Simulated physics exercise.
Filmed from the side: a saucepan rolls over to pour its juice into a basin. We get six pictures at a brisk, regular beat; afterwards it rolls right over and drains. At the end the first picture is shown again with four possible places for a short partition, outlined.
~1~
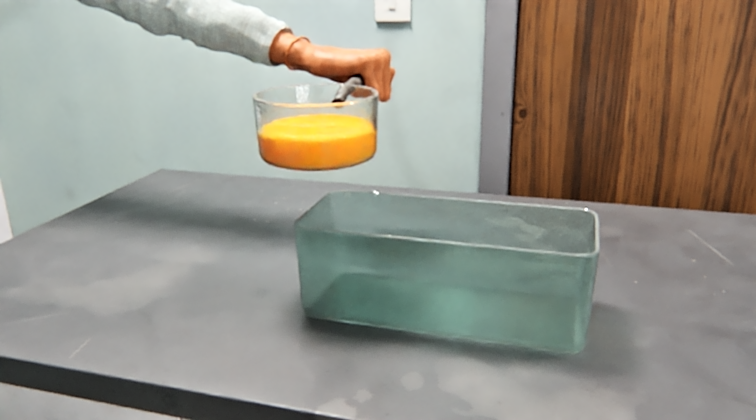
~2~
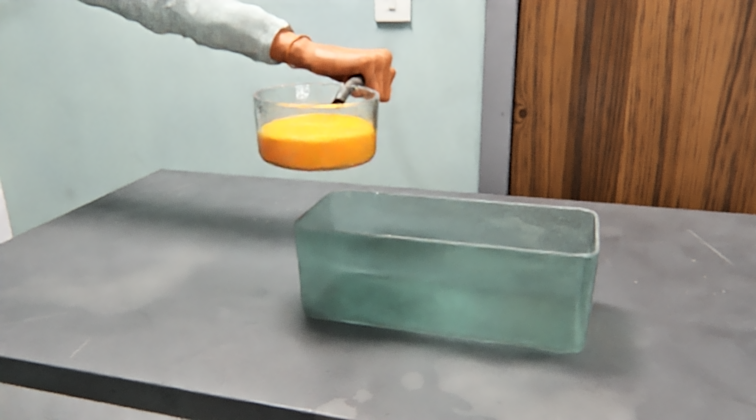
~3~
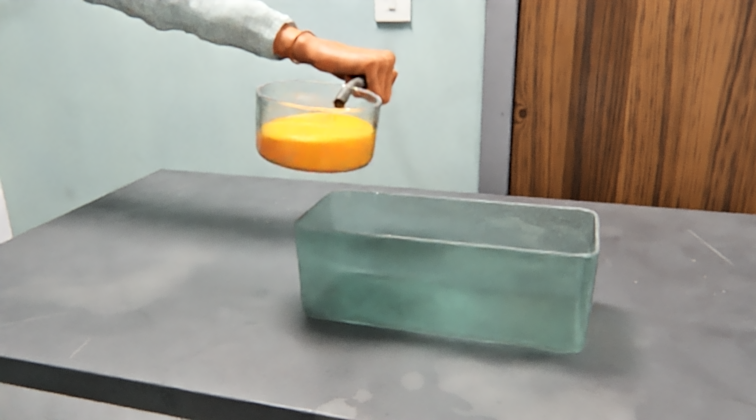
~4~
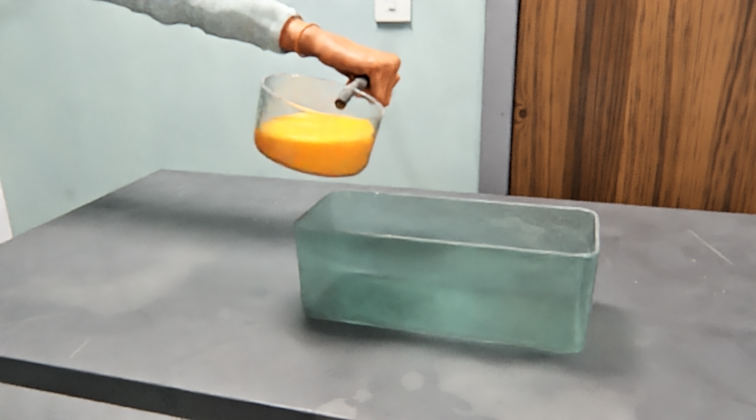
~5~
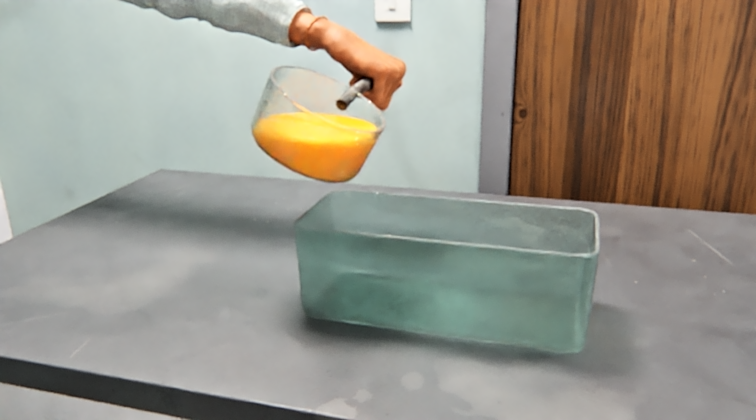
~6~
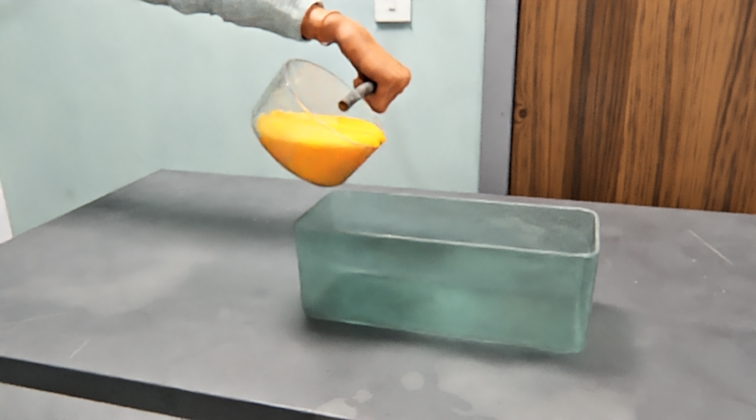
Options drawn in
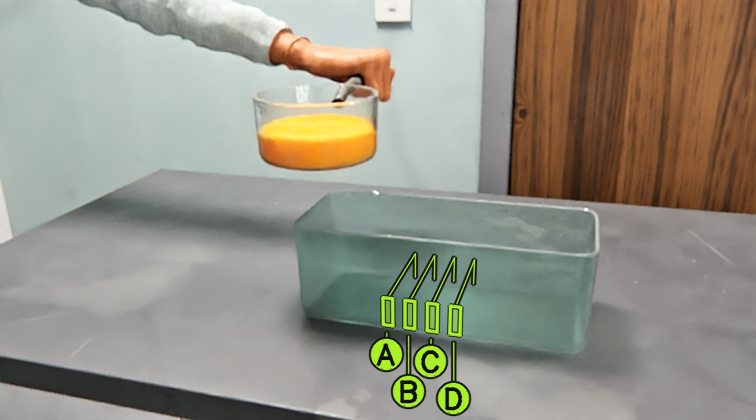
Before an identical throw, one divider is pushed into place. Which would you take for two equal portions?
A beats the others.
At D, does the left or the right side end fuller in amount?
The left one.
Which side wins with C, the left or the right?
The left one.
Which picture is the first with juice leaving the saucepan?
Picture 6.
In lime, A at (386, 332); B at (408, 335); C at (430, 339); D at (453, 342).
For slot A, about 50 % ends left of the wall and 49 % right of it.
For slot B, about 83 % ends left of the wall and 17 % right of it.
For slot C, about 91 % ends left of the wall and 9 % right of it.
For slot D, about 91 % ends left of the wall and 8 % right of it.
